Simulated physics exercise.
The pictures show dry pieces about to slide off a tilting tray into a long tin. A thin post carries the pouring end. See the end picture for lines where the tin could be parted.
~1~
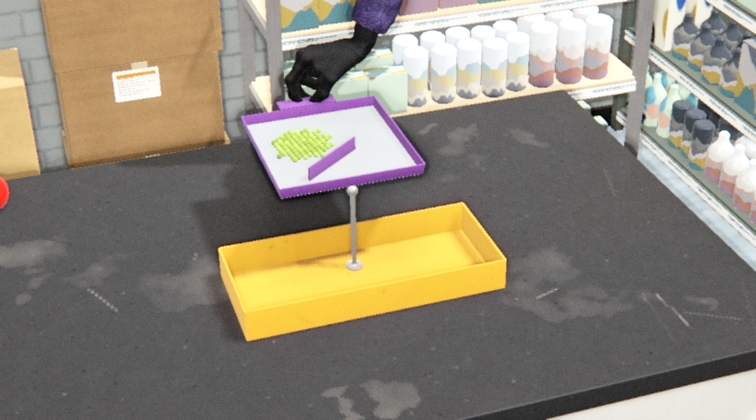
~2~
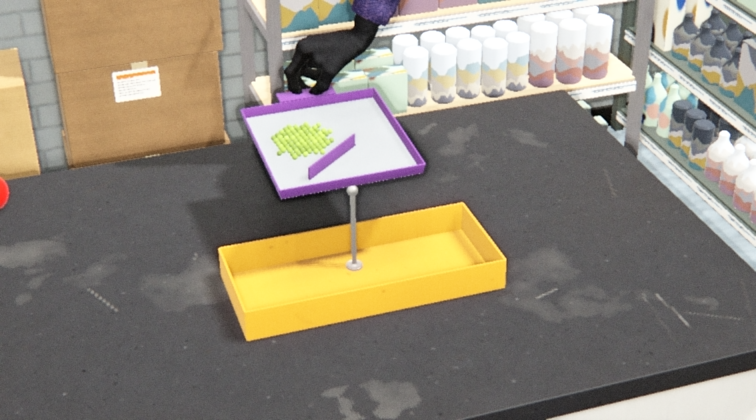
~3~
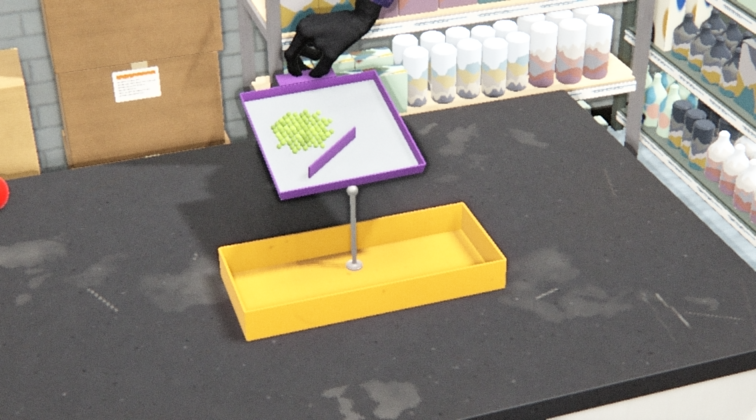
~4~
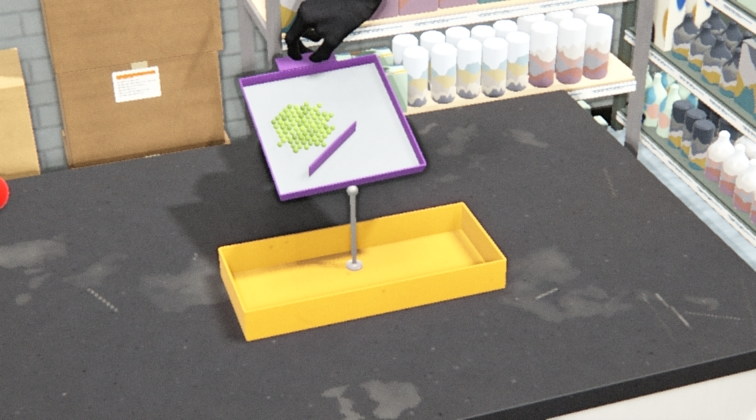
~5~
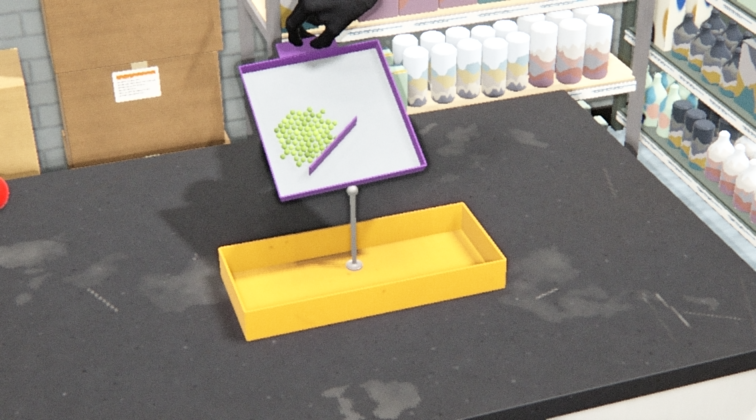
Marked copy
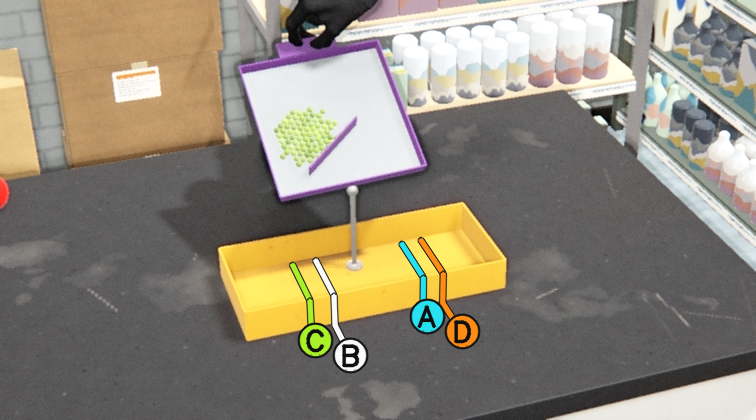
A black-gloved hand steadily tilts a purple-rimmed tray, and the green peas slide slightly downward.
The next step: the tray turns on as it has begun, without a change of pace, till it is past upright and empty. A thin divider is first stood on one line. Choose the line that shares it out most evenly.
The best line is C.
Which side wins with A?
The left side.
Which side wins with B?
More lands on the left.
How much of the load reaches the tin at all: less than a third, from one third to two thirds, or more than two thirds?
About that: More than two thirds.
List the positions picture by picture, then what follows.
In the first frame, corners of the pouring end at (281, 188) and (422, 163), level; middle of the load at (306, 143), dried peas.
In the second frame, corners of the pouring end at (281, 189) and (423, 163), barely tipped; fin from (309, 168) to (355, 133).
In the third frame, corners of the pouring end at (281, 191) and (423, 163), a little tipped; front corners of the tin at (245, 312) and (505, 260).
In the fourth frame, corners of the pouring end at (282, 193) and (423, 163), clearly tipped; far corners at (242, 80) and (375, 56).
In the fifth frame, corners of the pouring end at (282, 195) and (424, 164), clearly tipped; the left corner sinks a little lower.
On the marked copy, line A crosses the front rim at (422, 276); line B crosses the front rim at (333, 294); line C crosses the front rim at (309, 299); line D crosses the front rim at (442, 272).
With A, of what is caught, all on the left of the divider, none on the right.
With B, of what is caught, nearly all on the left of the divider, a small part on the right.
With C, of what is caught, about half on the left of the divider, about half on the right.
With D, of what is caught, all on the left of the divider, none on the right.
